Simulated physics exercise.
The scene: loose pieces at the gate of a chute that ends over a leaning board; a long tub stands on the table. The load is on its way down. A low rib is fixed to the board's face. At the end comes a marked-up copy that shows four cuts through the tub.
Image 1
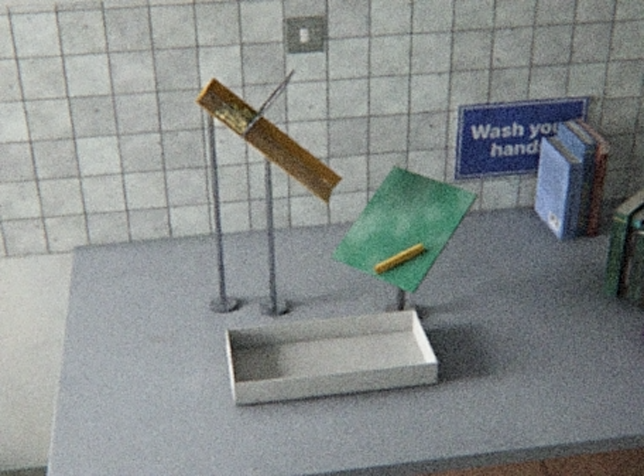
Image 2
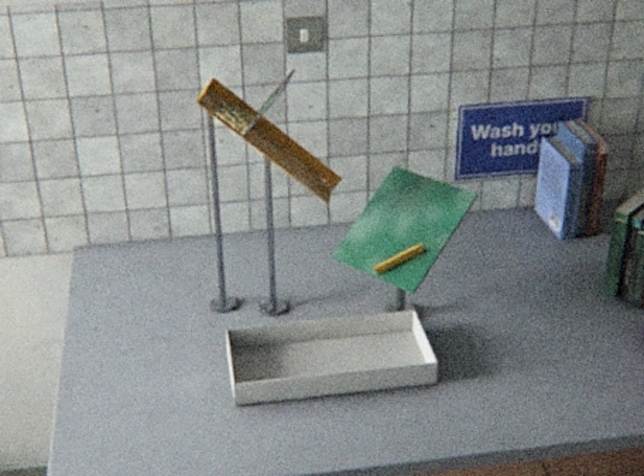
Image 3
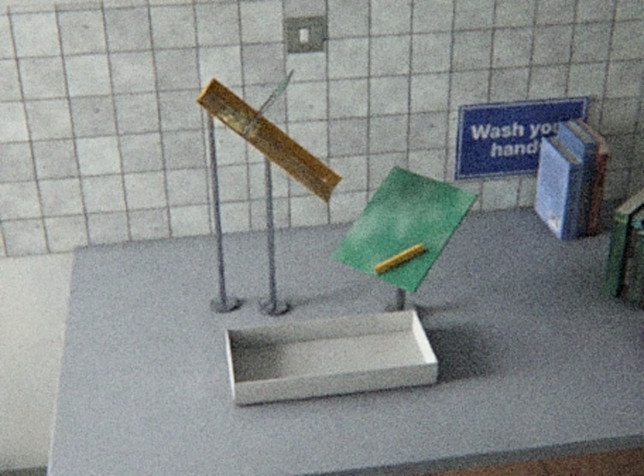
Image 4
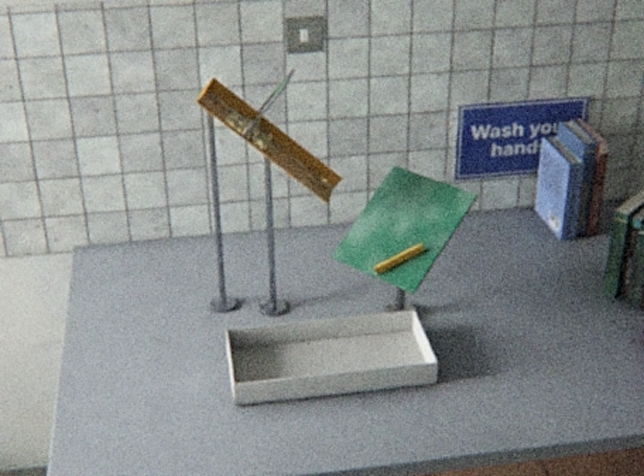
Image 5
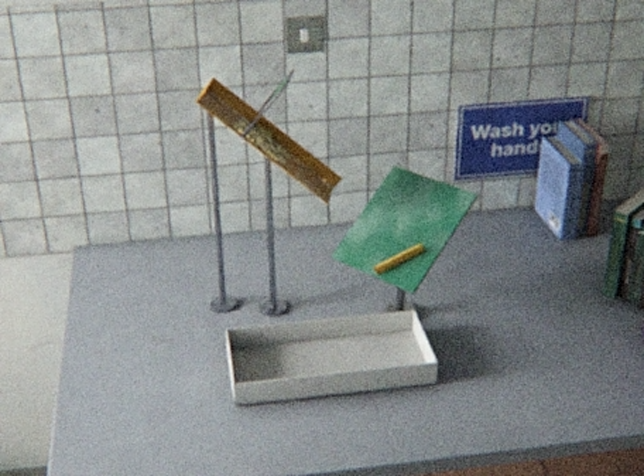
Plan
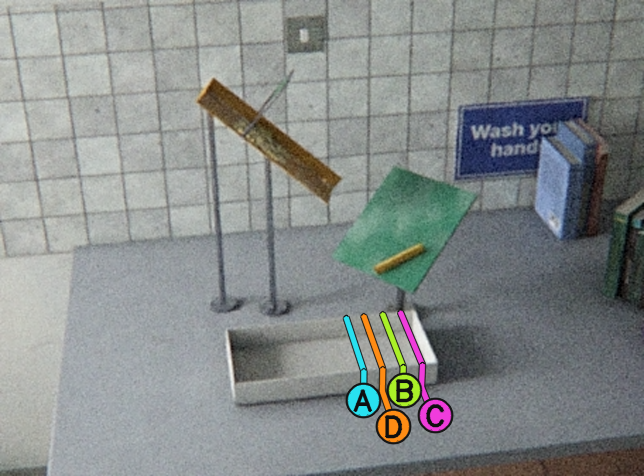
Small pale pieces slide partway down a sloping brown chute above a tilted green board.
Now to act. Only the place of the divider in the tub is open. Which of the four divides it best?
Go for A.
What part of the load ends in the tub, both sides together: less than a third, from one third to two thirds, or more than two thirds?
It is more than two thirds.
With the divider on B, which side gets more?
The left side.
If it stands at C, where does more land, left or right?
The left side.
On the marked copy, line A crosses the front rim at (363, 370); line B crosses the front rim at (403, 366); line C crosses the front rim at (422, 364); line D crosses the front rim at (382, 368).
If A is chosen, of what is caught, about two thirds on the left of the divider, about a third on the right.
If B is chosen, of what is caught, nearly all on the left of the divider, a stray few on the right.
If C is chosen, of what is caught, all on the left of the divider, none on the right.
If D is chosen, of what is caught, nearly all on the left of the divider, a small part on the right.
